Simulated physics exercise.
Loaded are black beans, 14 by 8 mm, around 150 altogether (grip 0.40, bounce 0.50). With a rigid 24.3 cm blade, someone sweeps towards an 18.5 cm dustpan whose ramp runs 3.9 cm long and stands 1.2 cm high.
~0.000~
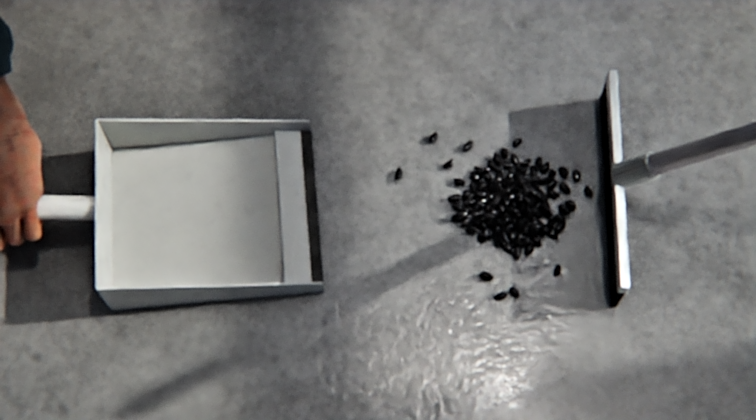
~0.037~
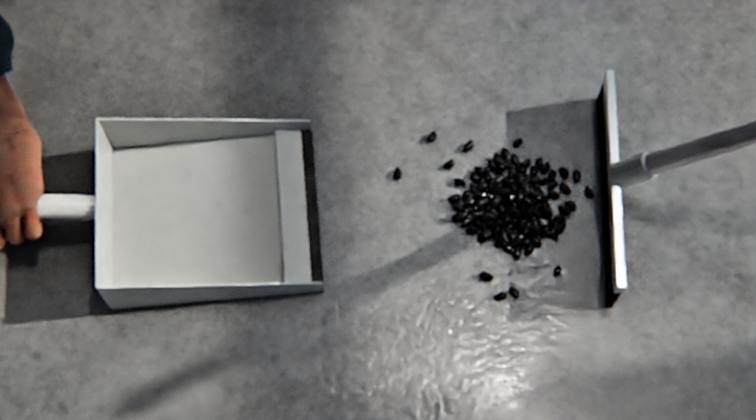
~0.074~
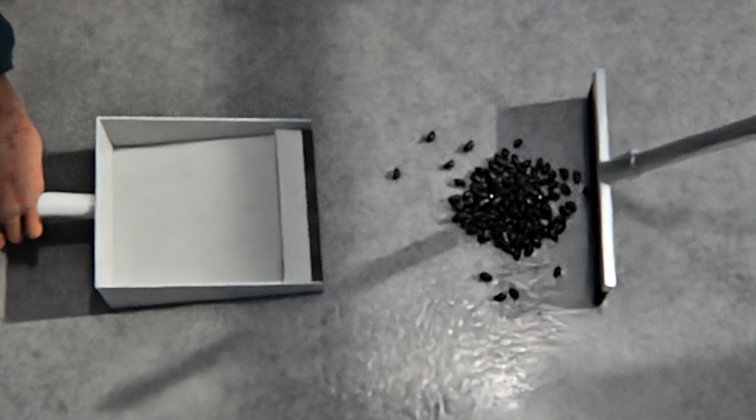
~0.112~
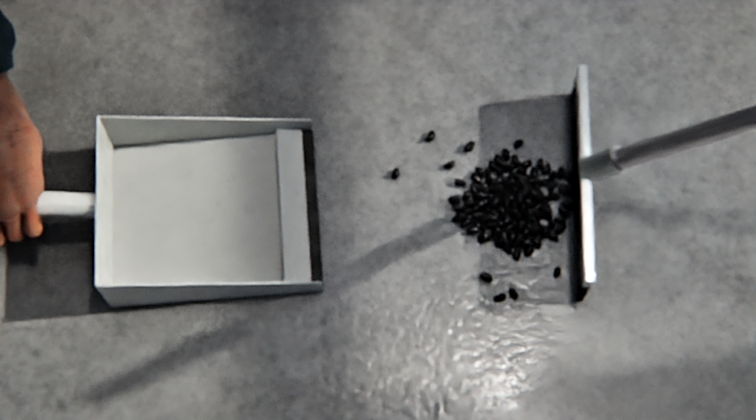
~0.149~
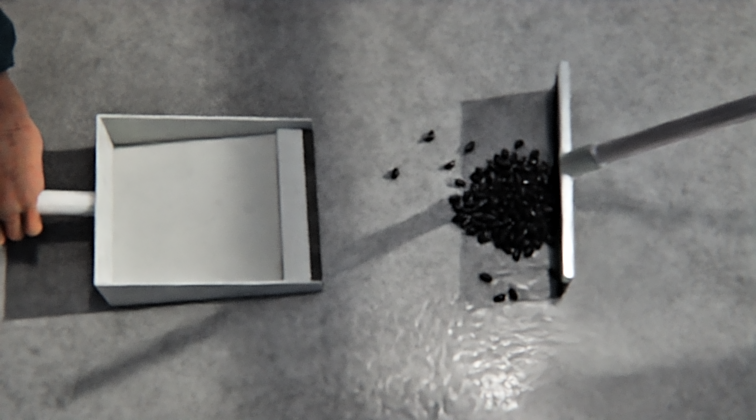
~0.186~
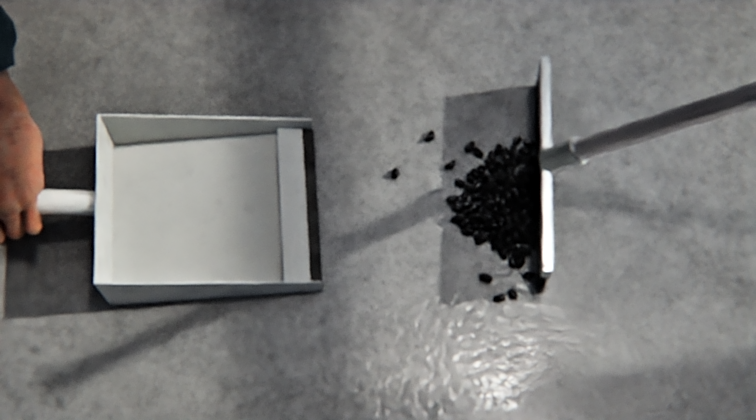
In this clip, a hand holds a pale dustpan still on a gray floor at left while a long-handled flat blade moves left from the right side, meeting a pile of small black beans and pushing them closer together.
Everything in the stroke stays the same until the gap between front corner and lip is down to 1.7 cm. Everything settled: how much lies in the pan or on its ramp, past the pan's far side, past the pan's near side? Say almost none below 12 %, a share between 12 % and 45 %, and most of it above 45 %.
Pan: A share. Far side: A share. Near side: Almost none.
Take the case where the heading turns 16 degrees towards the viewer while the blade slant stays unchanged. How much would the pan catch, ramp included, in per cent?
30 %.
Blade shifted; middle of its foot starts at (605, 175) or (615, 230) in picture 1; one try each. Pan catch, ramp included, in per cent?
I'd put it near 25 per cent for the first and near 25 per cent for the second.
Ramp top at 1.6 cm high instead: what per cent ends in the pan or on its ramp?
Estimate with the new ramp: Some 30 in a hundred.
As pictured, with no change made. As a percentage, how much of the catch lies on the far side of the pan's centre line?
Some 80 per cent.
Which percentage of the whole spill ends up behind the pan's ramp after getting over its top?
Estimate: About 5 %.
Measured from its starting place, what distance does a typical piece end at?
The figure is about 22 cm.
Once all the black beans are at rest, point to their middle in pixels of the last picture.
Est. centre at rest: (313, 170) px.
After 0.39 s, middle of the blade 13 cm from the lip; 0 % over the lip, far side 5 %, near side 5 %.
After 0.52 s, middle of the blade 6 cm from the lip; 0 % over the lip, far side 10 %, near side 5 %.
After 0.78 s, middle of the blade 3 cm from the lip; 35 % over the lip, far side 20 %, near side 5 %.
At rest (2.5 s), pan 35 %, far side 20 %, near side 5 %, in front of the lip or behind the blade 40 %.
